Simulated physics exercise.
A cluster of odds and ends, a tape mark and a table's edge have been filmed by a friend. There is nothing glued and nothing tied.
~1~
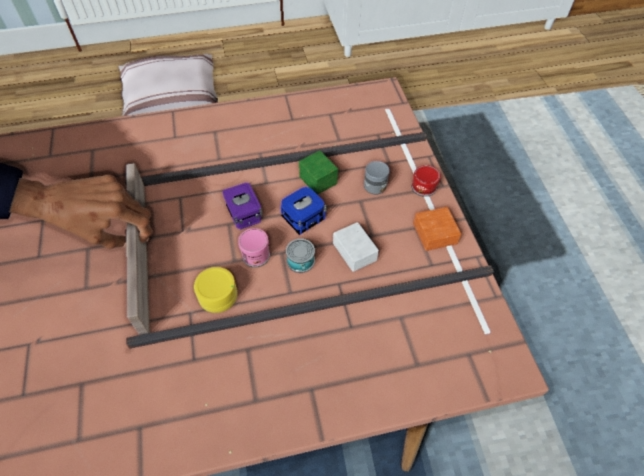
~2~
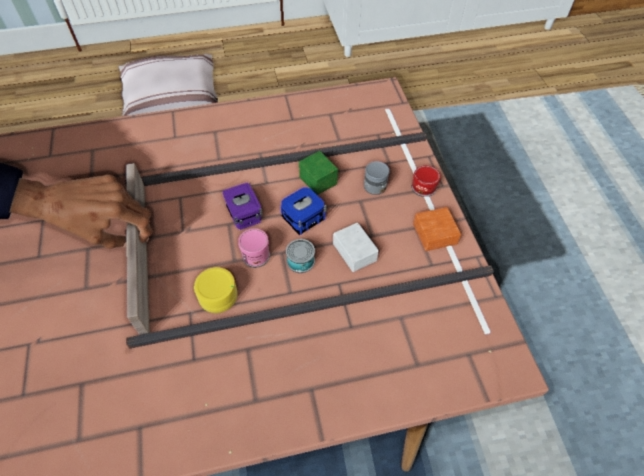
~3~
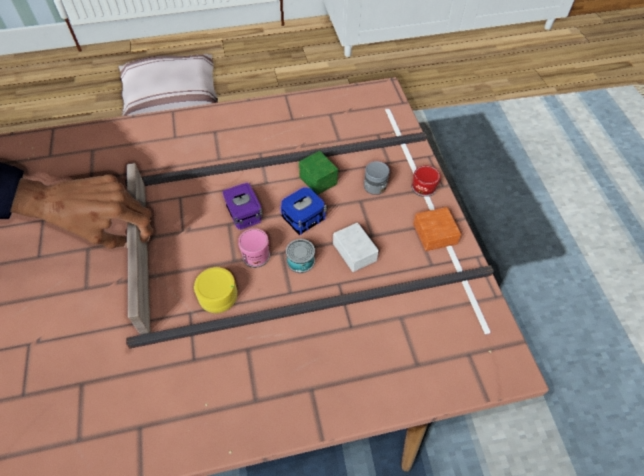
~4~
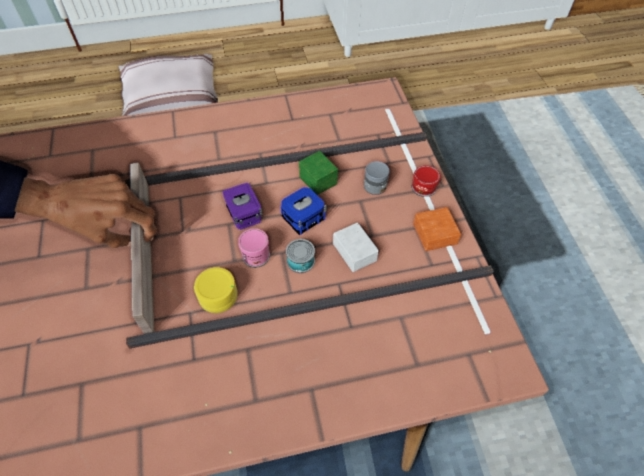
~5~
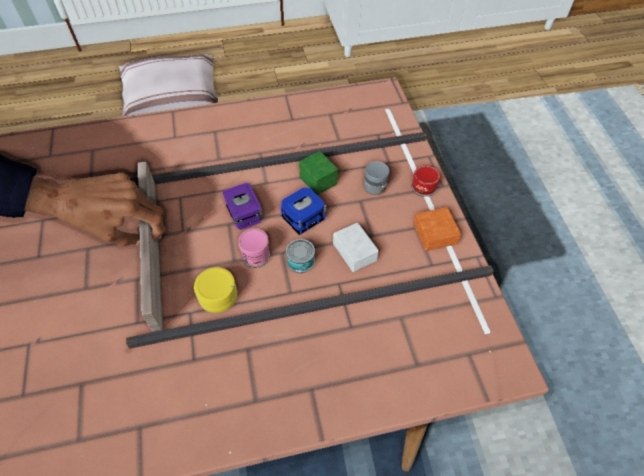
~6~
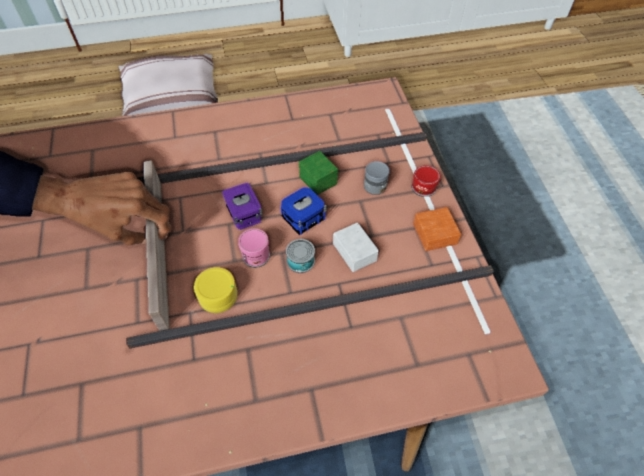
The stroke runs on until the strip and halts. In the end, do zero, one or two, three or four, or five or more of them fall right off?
Most likely the sweep will knock off at least five.
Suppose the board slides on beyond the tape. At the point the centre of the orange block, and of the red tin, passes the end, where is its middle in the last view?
The middle is at (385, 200) when it's the orange block, and at (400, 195) when it's the red tin.
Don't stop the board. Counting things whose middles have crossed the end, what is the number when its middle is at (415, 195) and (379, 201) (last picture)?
Past the end counts: 3 / 0.
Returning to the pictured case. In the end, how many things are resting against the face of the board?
At rest, 4 are in contact.
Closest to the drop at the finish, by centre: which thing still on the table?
Nearest at the end: The turquoise pot.
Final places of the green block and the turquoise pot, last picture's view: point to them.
Green block at (423, 145), turquoise pot at (468, 225).
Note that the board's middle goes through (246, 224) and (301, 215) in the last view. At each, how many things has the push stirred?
Tally: 3; 7.
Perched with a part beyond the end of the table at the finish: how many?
Things overhanging at the end: 3.
Soon after, none off yet; red tin at rest near (426, 181); orange block at rest near (437, 229); grey tub at rest near (376, 178).
In the end, the number that fall off is five or more; gone, blue case, white block, grey tub, orange block and red tin.
